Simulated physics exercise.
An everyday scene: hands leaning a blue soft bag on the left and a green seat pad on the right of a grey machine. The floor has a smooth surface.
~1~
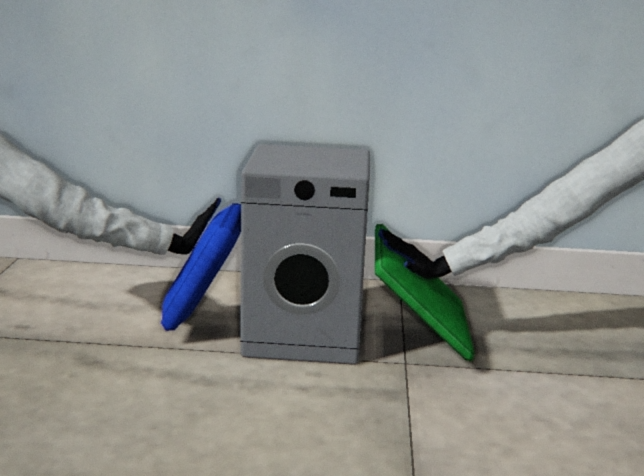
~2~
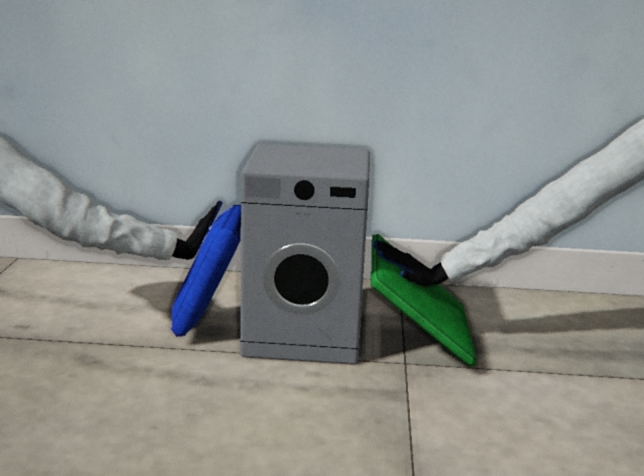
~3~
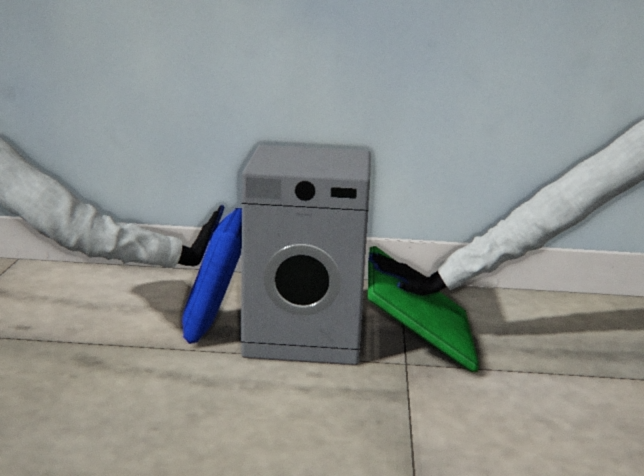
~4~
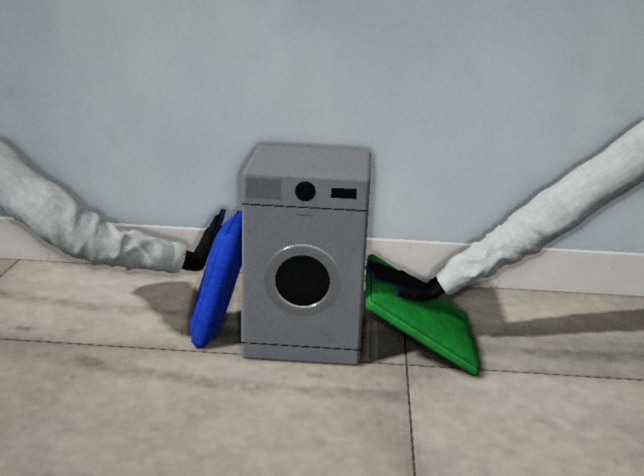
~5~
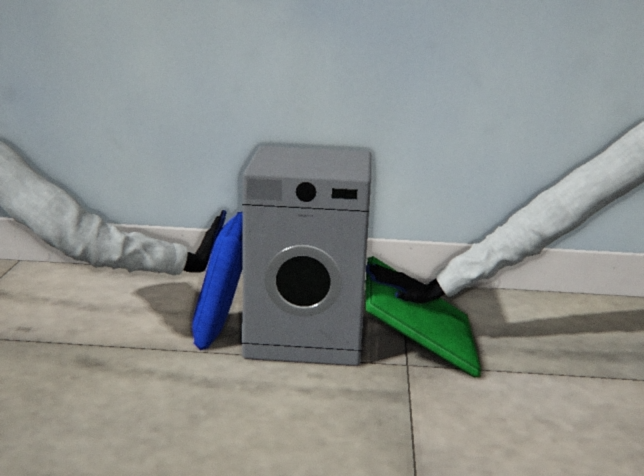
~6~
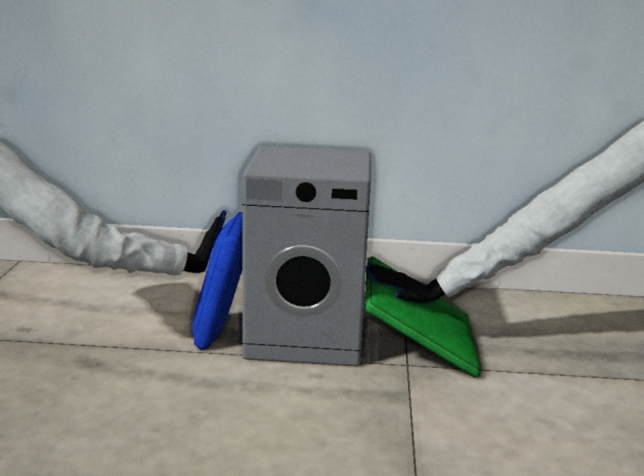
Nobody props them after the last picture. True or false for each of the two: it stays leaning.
Blue soft bag - true; green seat pad - false.
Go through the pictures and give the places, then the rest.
Soft bag foot (168, 327), head (227, 232); seat pad foot (470, 357), head (379, 271), in the first frame.
Soft bag foot (179, 333); seat pad foot (472, 363), in the second frame.
Soft bag foot (191, 340); seat pad foot (475, 369), in the third frame.
Soft bag foot (199, 344); seat pad foot (476, 373), in the fourth frame.
Soft bag foot (202, 346); seat pad foot (477, 374), in the fifth frame.
Soft bag foot (202, 346), head (233, 240), almost upright; seat pad foot (477, 374), head (369, 308), at a low slant, in the sixth frame.
Then, 0.20 s past the final frame, soft bag still up near (223, 280); seat pad slipping down near (424, 323).
Then, 0.28 s past the final frame, soft bag still up near (223, 280); seat pad flat on the floor near (427, 338).
When it is over, soft bag still up near (223, 280); seat pad flat on the floor near (425, 339). The blue soft bag remains propped up and the green seat pad slips and lies down.
